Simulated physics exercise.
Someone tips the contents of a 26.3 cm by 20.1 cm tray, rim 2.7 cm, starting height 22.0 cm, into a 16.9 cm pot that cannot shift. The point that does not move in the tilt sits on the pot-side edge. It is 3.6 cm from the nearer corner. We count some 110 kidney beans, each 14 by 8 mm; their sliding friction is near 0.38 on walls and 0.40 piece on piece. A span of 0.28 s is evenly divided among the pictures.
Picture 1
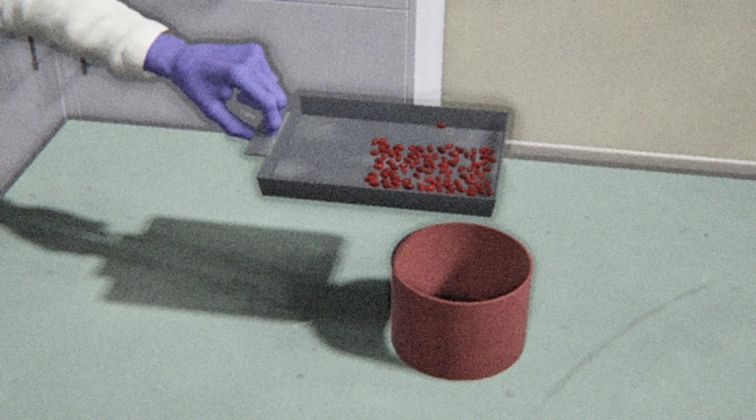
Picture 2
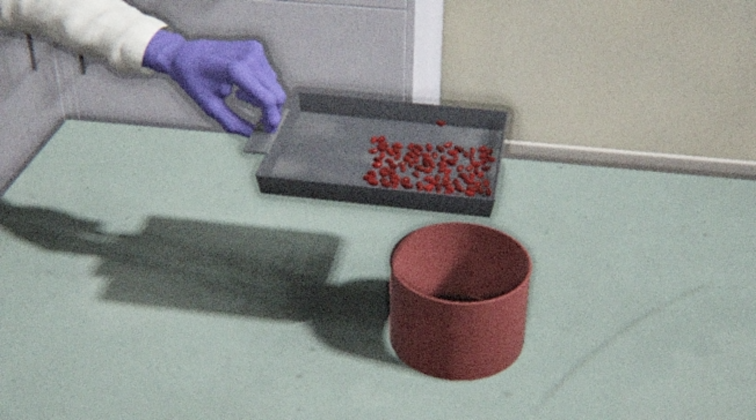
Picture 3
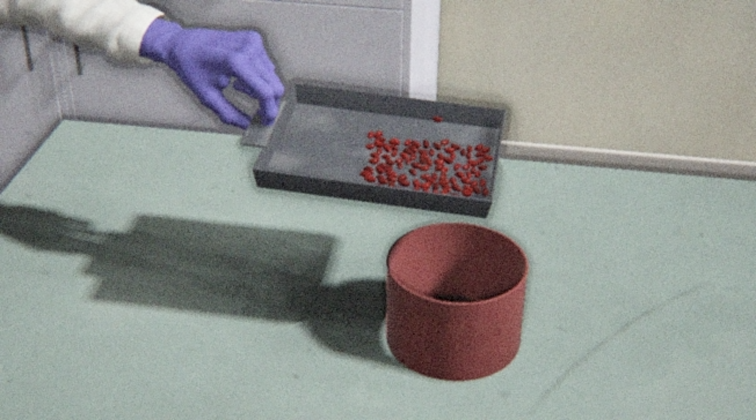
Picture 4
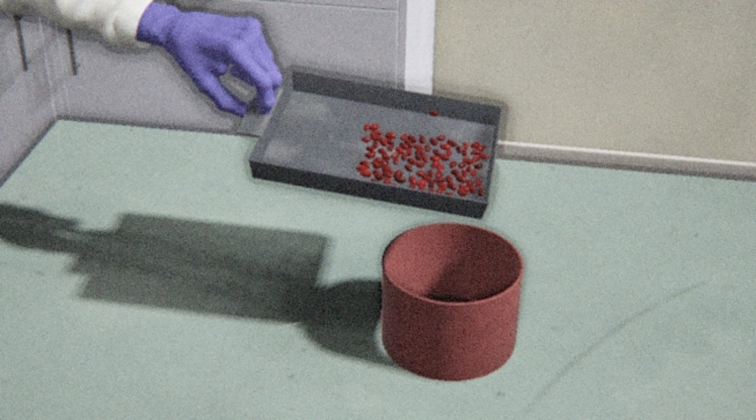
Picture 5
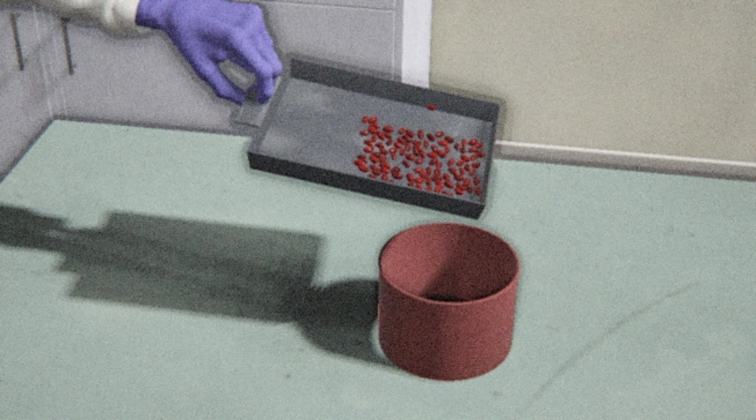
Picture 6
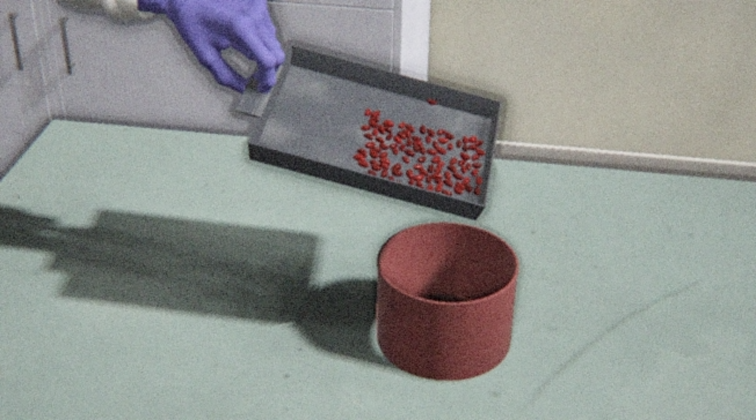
A purple-gloved hand gradually raises the left end of a dark tray of red beans.
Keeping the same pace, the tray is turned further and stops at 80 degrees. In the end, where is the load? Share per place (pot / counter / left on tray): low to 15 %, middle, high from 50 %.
Shares - pot: Low, counter: High, left on the tray: Middle.
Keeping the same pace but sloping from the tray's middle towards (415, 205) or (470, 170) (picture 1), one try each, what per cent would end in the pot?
First try: Around 20 percent; second try: Around 10 percent.
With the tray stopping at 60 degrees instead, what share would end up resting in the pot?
In that case some 0 per cent.
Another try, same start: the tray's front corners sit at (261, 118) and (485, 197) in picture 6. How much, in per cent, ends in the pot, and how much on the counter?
The pot gets 5 and the counter 20.
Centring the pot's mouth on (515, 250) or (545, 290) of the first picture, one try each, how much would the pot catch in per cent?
Estimates: 15 in a hundred and 80 in a hundred.
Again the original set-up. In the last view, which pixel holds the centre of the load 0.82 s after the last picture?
Near pixel (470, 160).
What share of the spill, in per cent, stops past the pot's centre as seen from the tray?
100 %.
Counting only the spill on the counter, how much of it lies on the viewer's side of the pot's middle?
90 %.
Then, 0.49 s after the last picture, tilt 45 degrees; the tray holds 100 %, the pot 0 %.
Then, 0.82 s after the last picture, tilt 66 degrees; the tray holds 100 %, the pot 0 %.
Then, 1.24 s after the last picture, tilt 80 degrees; the tray holds 80 %, the pot 0 %.
In the end, pot 5 %, counter 70 %, tray 25 %.
